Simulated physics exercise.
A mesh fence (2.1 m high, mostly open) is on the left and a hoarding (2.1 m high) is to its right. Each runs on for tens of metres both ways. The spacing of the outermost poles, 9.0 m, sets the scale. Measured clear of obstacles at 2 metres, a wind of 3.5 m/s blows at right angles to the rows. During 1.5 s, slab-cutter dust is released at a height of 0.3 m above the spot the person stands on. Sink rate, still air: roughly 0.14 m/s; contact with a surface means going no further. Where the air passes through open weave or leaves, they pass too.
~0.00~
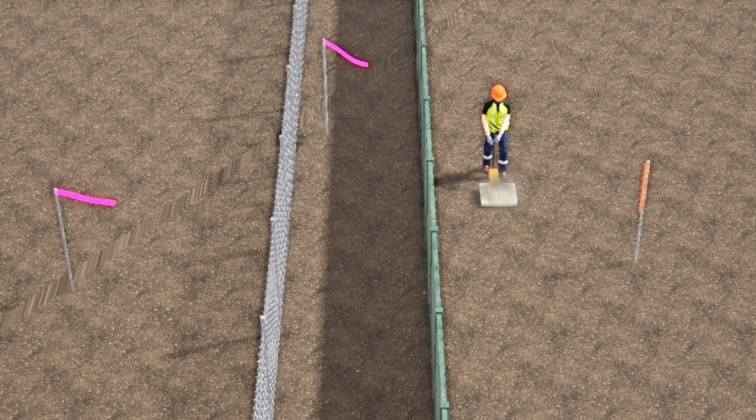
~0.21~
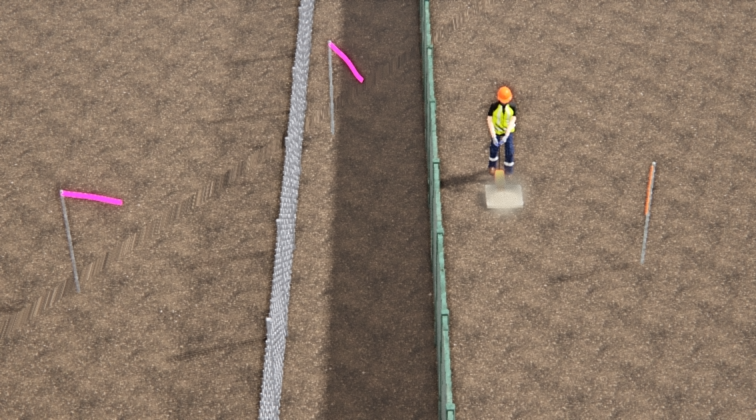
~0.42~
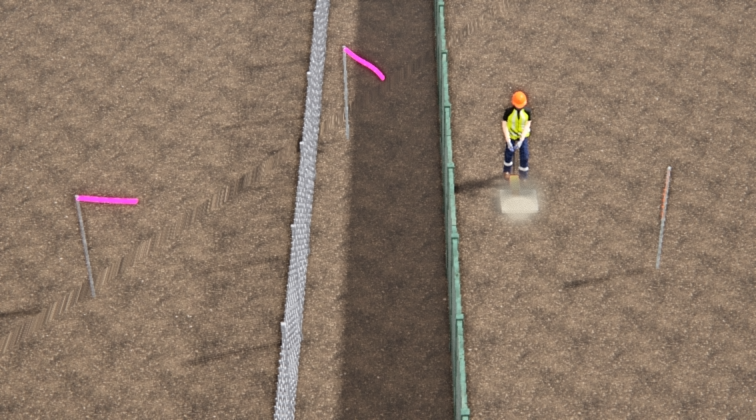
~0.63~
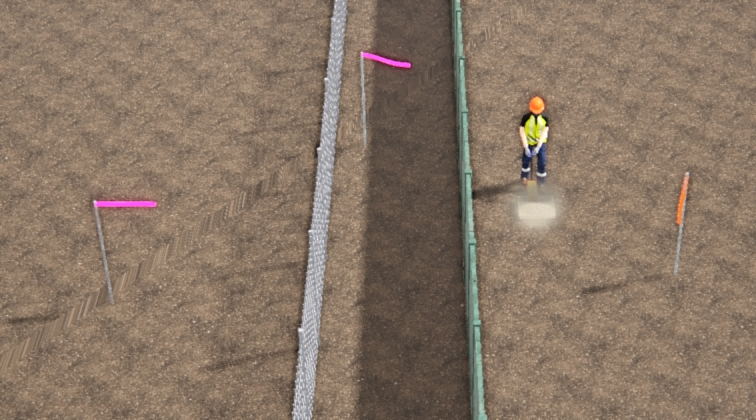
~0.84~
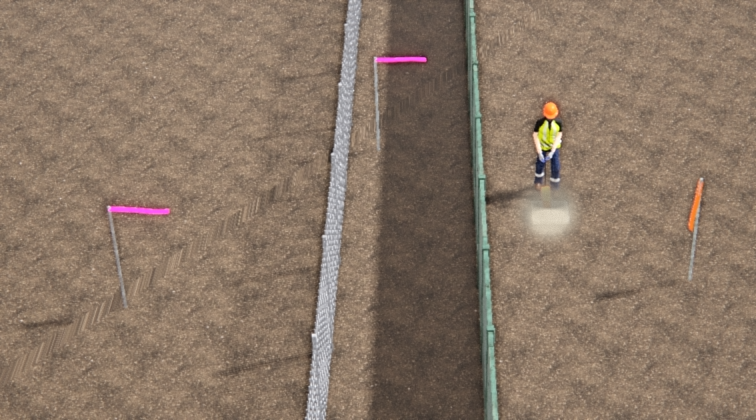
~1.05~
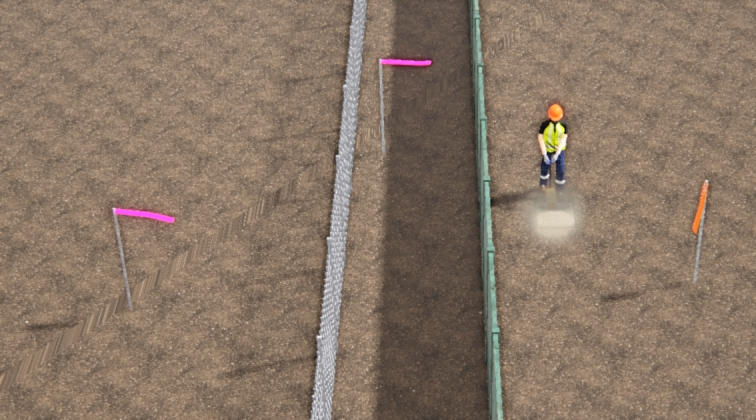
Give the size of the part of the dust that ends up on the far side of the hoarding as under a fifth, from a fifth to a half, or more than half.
The part of the dust that ends up on the far side of the hoarding is less than a fifth.
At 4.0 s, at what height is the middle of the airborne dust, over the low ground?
Roughly 0.2 m up.
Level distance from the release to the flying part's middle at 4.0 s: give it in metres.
Estimate: Some 0.0 m.
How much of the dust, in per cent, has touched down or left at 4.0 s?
I reckon it's close to 60 percent.
After 2.5 s, 71 % is in the air or yet to come; 0 % is beyond the hoarding; the middle of what still flies is 0.2 m above the low ground, near (549, 215).
After 4.0 s, 42 % is in the air or yet to come; 0 % is beyond the hoarding; the middle of what still flies is 0.3 m above the low ground, near (542, 211).
After 8.0 s, 17 % is in the air or yet to come; 0 % is beyond the hoarding; the middle of what still flies is 0.8 m above the low ground, near (528, 187).
After 20.0 s, 6 % is in the air or yet to come; 0 % is beyond the hoarding.
After 45.0 s, 1 % is in the air or yet to come; 0 % is beyond the hoarding.
